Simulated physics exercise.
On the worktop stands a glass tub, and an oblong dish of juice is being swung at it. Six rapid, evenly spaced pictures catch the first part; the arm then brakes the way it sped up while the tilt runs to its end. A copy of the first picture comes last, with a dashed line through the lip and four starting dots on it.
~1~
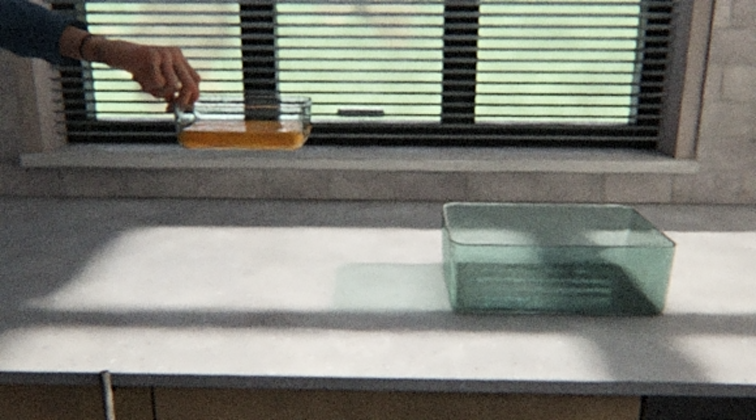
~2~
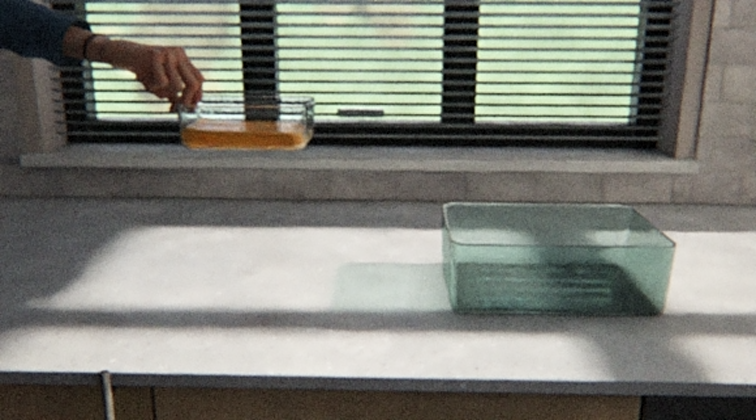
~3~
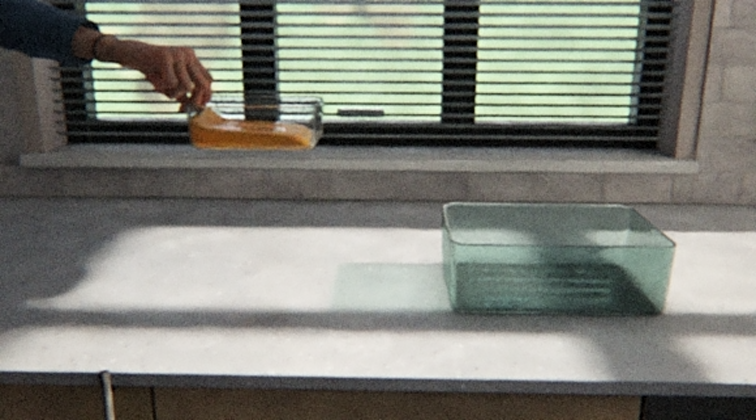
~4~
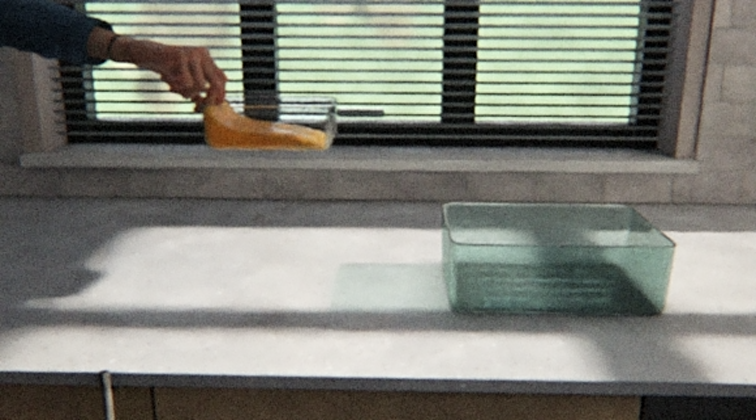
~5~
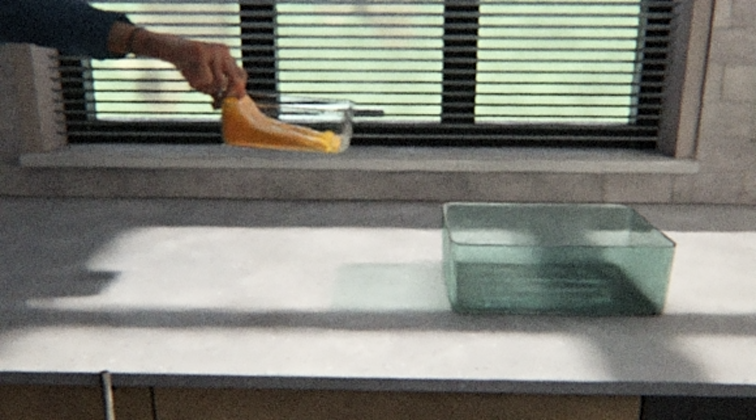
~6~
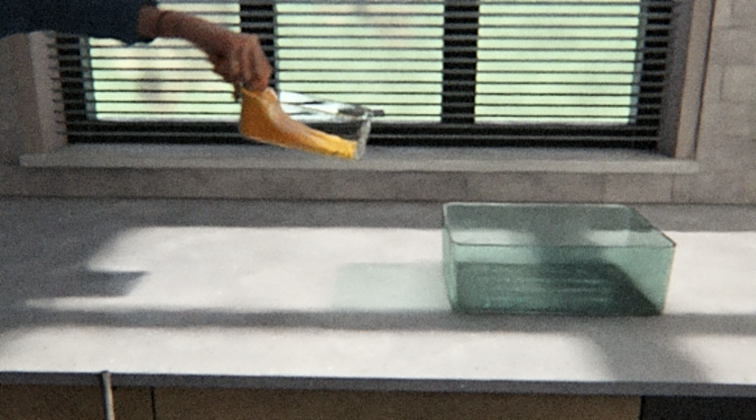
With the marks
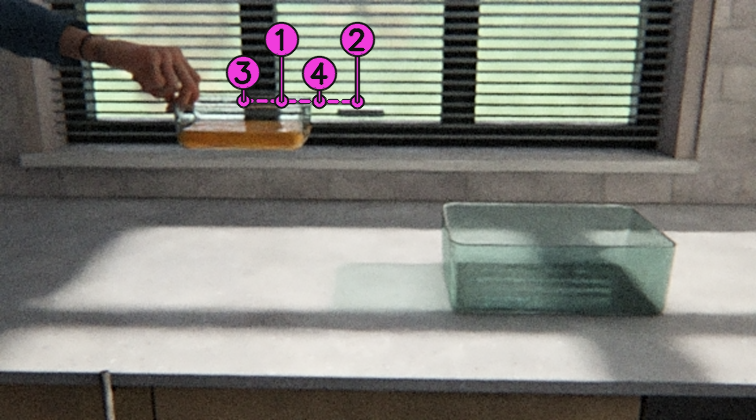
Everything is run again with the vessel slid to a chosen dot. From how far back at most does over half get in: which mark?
2 will do.
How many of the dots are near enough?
One of them.
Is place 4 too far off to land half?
Yes, that goes wrong.
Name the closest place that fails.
Place 4.
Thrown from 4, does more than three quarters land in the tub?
No.
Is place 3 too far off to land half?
Yes.
On the marked copy, 1 at (281, 101); 2 at (357, 101); 3 at (243, 100); 4 at (319, 101).
For place 1, about 1 % lands in the tub, 97 % falls short.
For place 2, about 79 % lands in the tub, 15 % falls short and 6 % goes beside or beyond.
For place 3, about 0 % lands in the tub, 99 % falls short.
For place 4, about 24 % lands in the tub, 73 % falls short and 3 % goes beside or beyond.
